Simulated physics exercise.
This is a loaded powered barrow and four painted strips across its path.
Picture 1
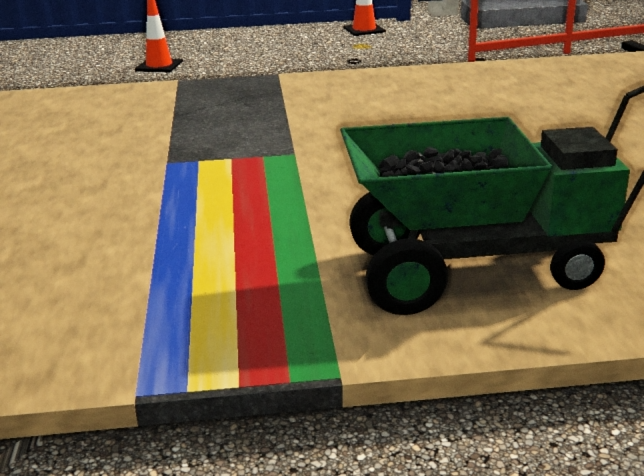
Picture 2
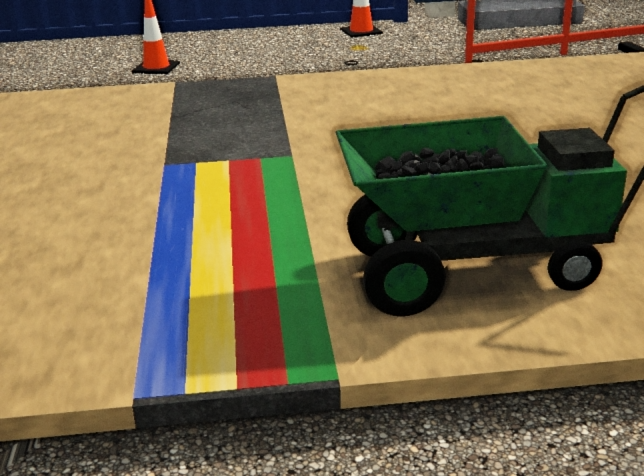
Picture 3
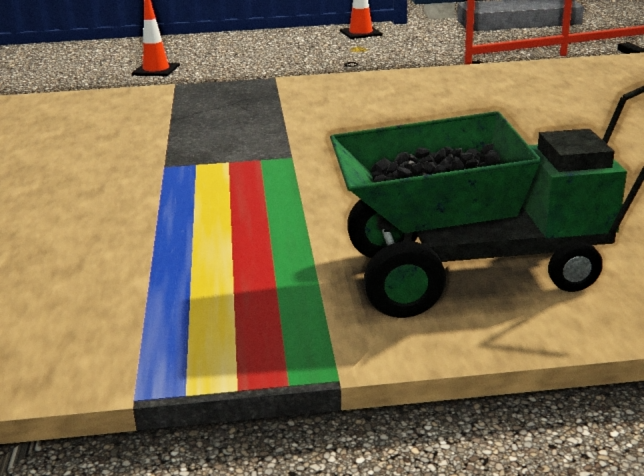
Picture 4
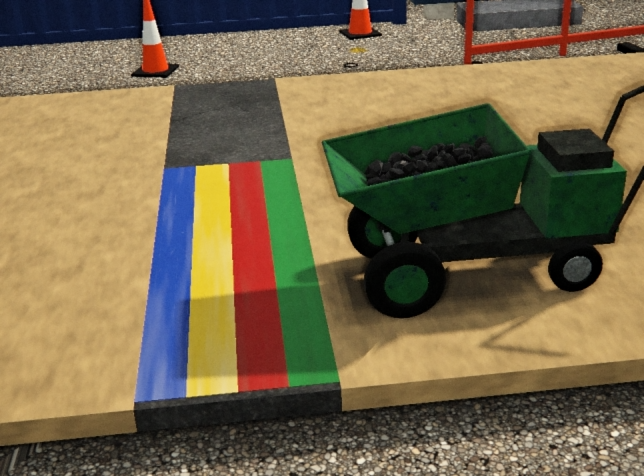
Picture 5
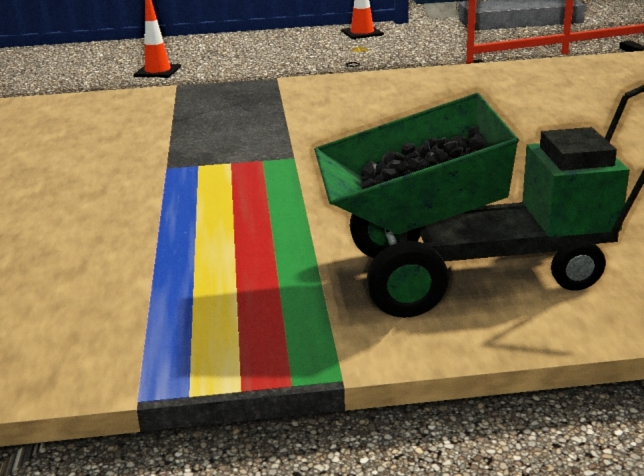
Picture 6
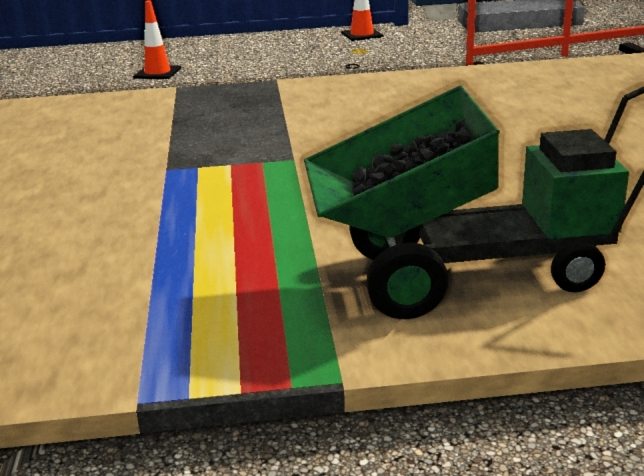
To begin with, a green powered barrow loaded with dark lumps of coal stands to the right of blue, yellow, red and green painted strips, its skip level. The skip then tilts slightly toward the strips, and its back end rises further until it is clearly tipped, the coal still inside.
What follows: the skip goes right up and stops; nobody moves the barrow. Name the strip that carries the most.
The heap favours the red strip.
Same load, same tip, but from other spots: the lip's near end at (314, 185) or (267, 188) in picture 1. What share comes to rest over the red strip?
In turn 10 and 0 in a hundred.
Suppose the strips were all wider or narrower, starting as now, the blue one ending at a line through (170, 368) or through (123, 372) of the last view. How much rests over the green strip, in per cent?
In turn 0 and 10 in a hundred.
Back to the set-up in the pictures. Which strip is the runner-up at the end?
The runner-up: The strip in yellow.
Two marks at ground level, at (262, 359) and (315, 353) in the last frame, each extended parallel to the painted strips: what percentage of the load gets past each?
Roughly 40 per cent, and 70 per cent.
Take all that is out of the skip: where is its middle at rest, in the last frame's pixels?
Around (247, 295).
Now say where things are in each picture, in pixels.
The first picture shows lip of the skip at (361, 182), level; top of the load at (437, 168), lumps of coal; green strip at (310, 344); red strip at (262, 349); yellow strip at (214, 353); blue strip at (165, 357).
The second picture shows lip of the skip at (356, 184), tipped barely; top of the load at (433, 168).
The third picture shows lip of the skip at (350, 189), tipped barely; top of the load at (448, 169).
The fourth picture shows lip of the skip at (340, 195), tipped a little; top of the load at (464, 159).
The fifth picture shows lip of the skip at (332, 203), tipped clearly; top of the load at (468, 158).
The sixth picture shows lip of the skip at (320, 215), tipped clearly; top of the load at (455, 153); green strip at (311, 350); red strip at (263, 354); yellow strip at (215, 359); blue strip at (166, 364).
Soon, skip tipped steeply; all in the skip.
A while on, skip tipped right over; about two thirds in the skip; about a quarter over the red strip; a small part over the yellow strip.
Towards the end, skip tipped right over; about a third in the skip; a small part over the green strip; about a third over the red strip; about a quarter over the yellow strip; a small part over the blue strip; a stray few off the paint.
Finally, skip tipped right over; about a third in the skip; a small part over the green strip; about a third over the red strip; about a quarter over the yellow strip; a small part over the blue strip; a stray few off the paint.
